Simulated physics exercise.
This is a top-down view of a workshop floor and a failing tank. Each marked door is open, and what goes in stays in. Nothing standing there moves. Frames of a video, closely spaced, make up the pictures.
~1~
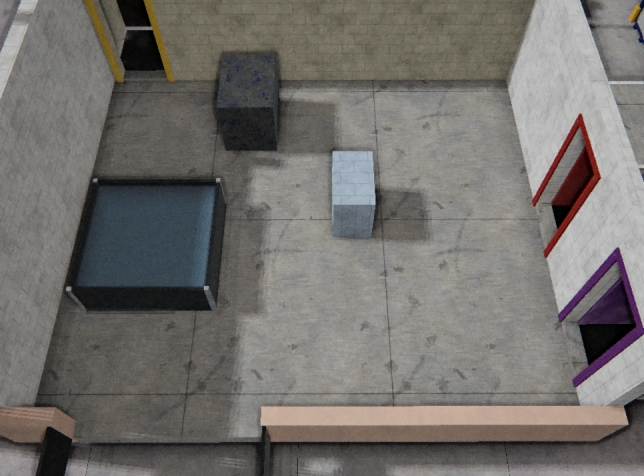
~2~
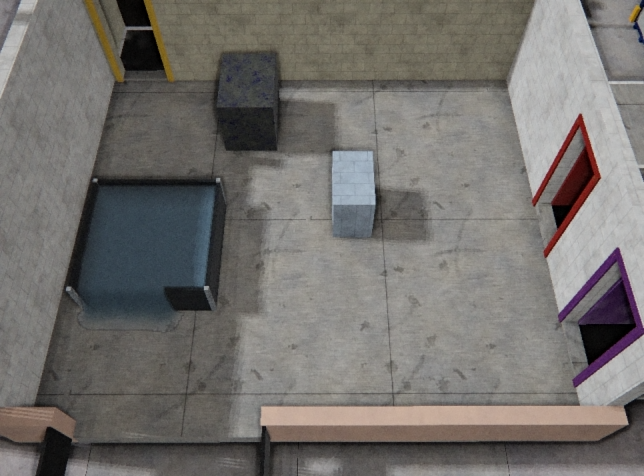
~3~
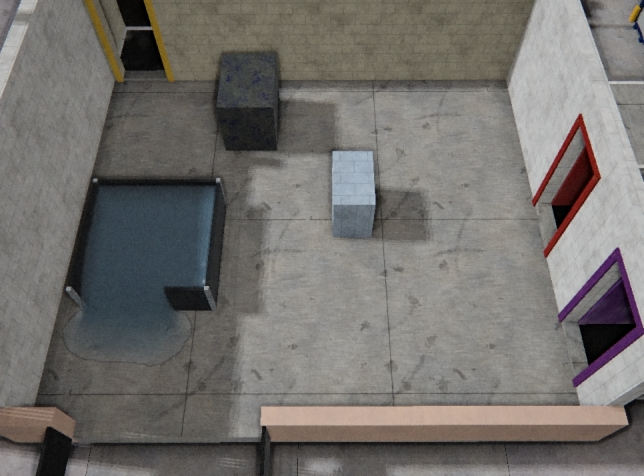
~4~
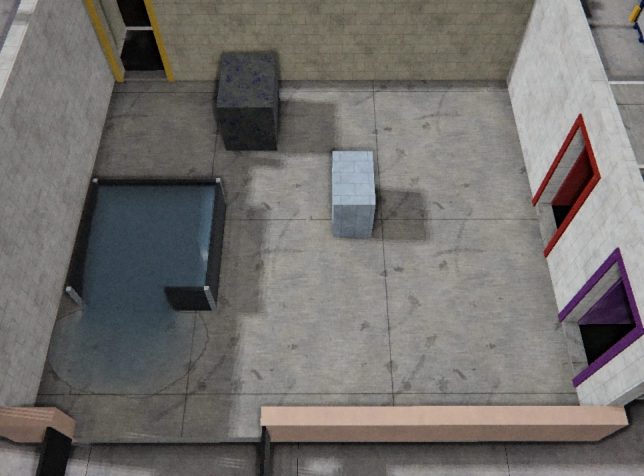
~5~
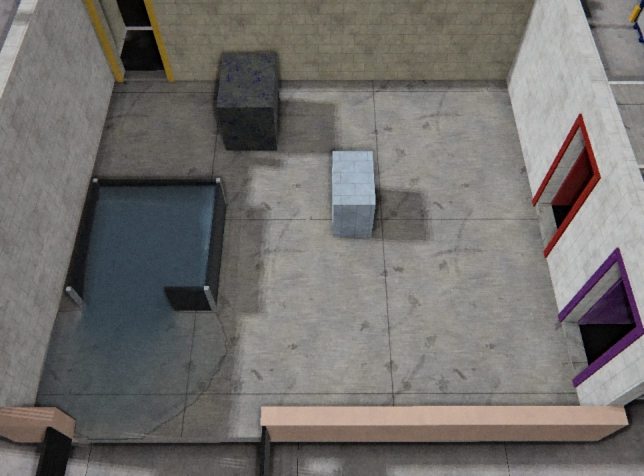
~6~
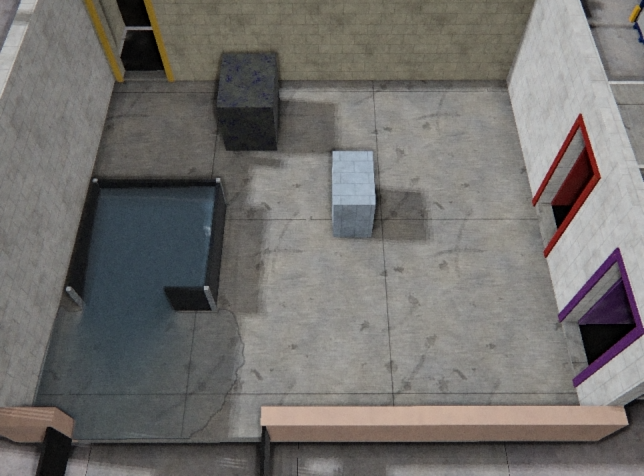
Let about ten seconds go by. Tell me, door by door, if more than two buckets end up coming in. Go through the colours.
My prediction: The yellow door never exceeds two buckets; the purple door never exceeds two buckets; the red door never exceeds two buckets.
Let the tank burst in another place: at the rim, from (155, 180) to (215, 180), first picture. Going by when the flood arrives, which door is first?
That would be the yellow-painted one.
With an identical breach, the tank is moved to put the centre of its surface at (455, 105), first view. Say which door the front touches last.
It is the yellow-painted one.
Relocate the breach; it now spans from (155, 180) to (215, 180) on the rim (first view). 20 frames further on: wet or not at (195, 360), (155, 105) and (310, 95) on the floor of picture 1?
The first spot is spared, the second swamped, the third swamped.
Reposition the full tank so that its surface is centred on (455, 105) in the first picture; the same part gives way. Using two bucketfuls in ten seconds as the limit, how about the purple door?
Purple door: Tops the threshold.
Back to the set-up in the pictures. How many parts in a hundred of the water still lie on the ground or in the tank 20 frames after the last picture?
About 58 per cent.
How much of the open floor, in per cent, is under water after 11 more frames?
10 %, roughly.
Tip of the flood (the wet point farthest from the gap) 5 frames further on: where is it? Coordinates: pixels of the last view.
Point: (272, 419) in the last picture's pixels.
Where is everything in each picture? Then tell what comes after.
The tank at (149, 235) is whole and still, in the first frame.
The front is at (84, 318), out from the gap at (127, 301), in the second frame.
The front is at (176, 347), out from the gap at (129, 302), in the third frame.
Water pours out at (129, 303) and has run to (150, 390), in the fourth frame.
The front is at a hidden place, out from the gap at (129, 303), in the fifth frame.
The front is at a hidden place, out from the gap at (129, 303), in the sixth frame.
A moment on, water covers 10 % of the floor; the yellow door not reached, the purple door not reached, the red door not reached.
Next, water covers 10 % of the floor; the yellow door not reached, the purple door not reached, the red door not reached.
Then, water covers 15 % of the floor; the yellow door not reached, the purple door not reached, the red door not reached.
Later, water covers 25 % of the floor; the yellow door under two buckets in, the purple door not reached, the red door not reached.
In the end, water covers 25 % of the floor; the yellow door under two buckets in, the purple door not reached, the red door not reached.
